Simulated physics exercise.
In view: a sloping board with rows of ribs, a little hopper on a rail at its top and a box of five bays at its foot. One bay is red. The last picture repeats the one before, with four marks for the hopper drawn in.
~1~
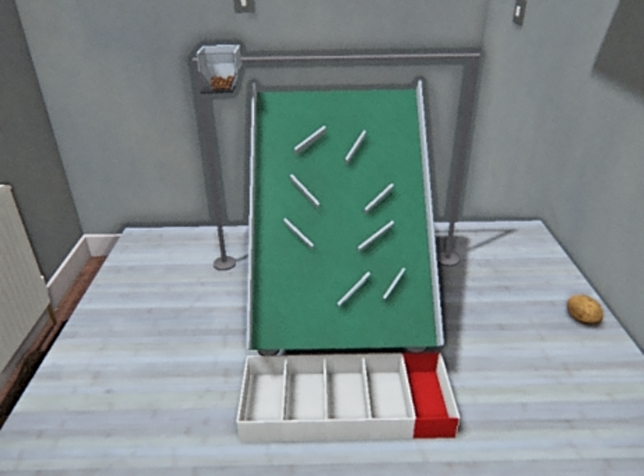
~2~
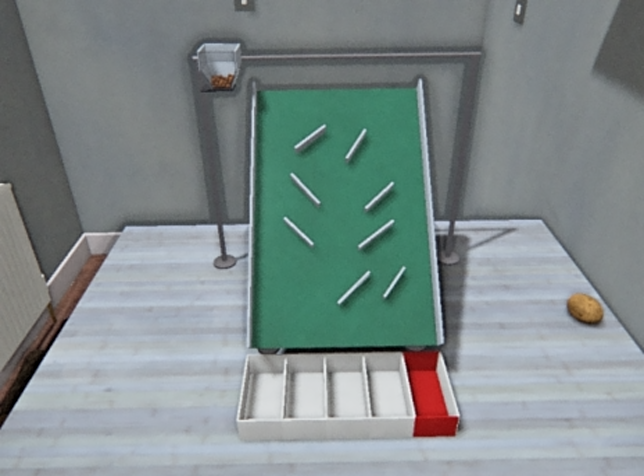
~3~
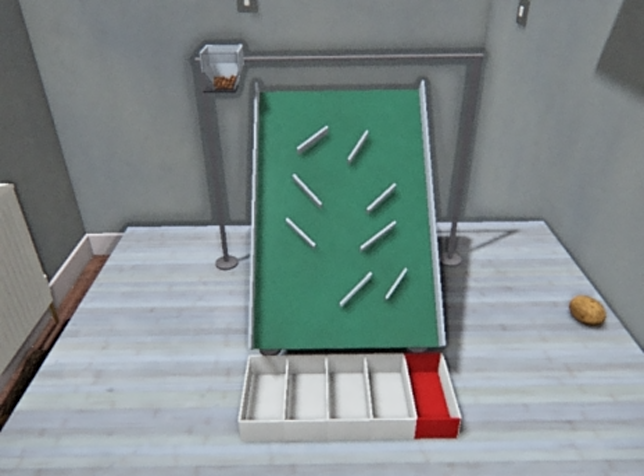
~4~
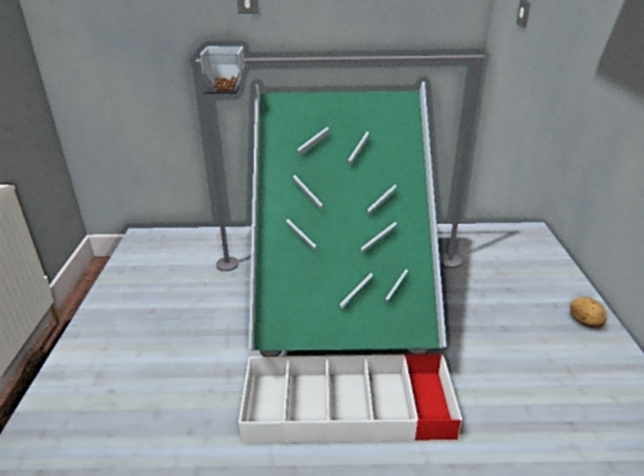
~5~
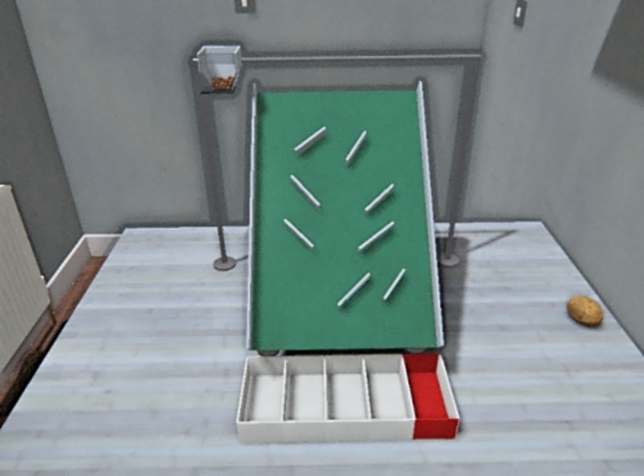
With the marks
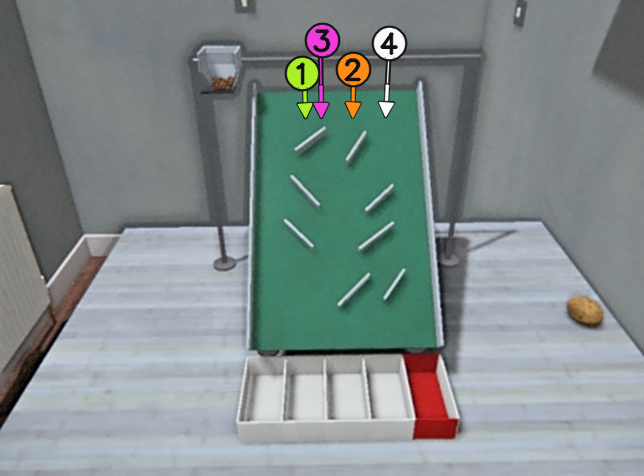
A green sloping board with white ribs stands still above a box with one red bay.
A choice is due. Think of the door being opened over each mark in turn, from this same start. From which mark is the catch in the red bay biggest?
It is 4.
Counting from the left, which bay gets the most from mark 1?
The first.
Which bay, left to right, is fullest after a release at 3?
The first from the left.
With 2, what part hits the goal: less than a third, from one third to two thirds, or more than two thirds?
Less than a third.
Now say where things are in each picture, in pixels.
The first picture shows hopper at (222, 81), cereal balls, door shut.
The second picture shows ribs (295, 148) to (325, 125), (347, 158) to (365, 129), (291, 174) to (319, 203).
The third picture shows ribs (368, 209) to (395, 184), (287, 219) to (315, 245), (361, 248) to (395, 222).
The fourth picture shows ribs (341, 305) to (372, 274), (387, 299) to (407, 270).
The fifth picture shows red bay at (435, 428), number 5 of 5 from the left.
On the marked copy, mark 1 meets the board at (305, 112); mark 2 meets the board at (352, 112); mark 3 meets the board at (321, 112); mark 4 meets the board at (385, 111).
For mark 1, none in the red bay, nearly all in other bays.
For mark 2, a small part in the red bay, most in other bays.
For mark 3, none in the red bay, nearly all in other bays, a small part outside the box.
For mark 4, about a third in the red bay, about half in other bays, a small part outside the box.
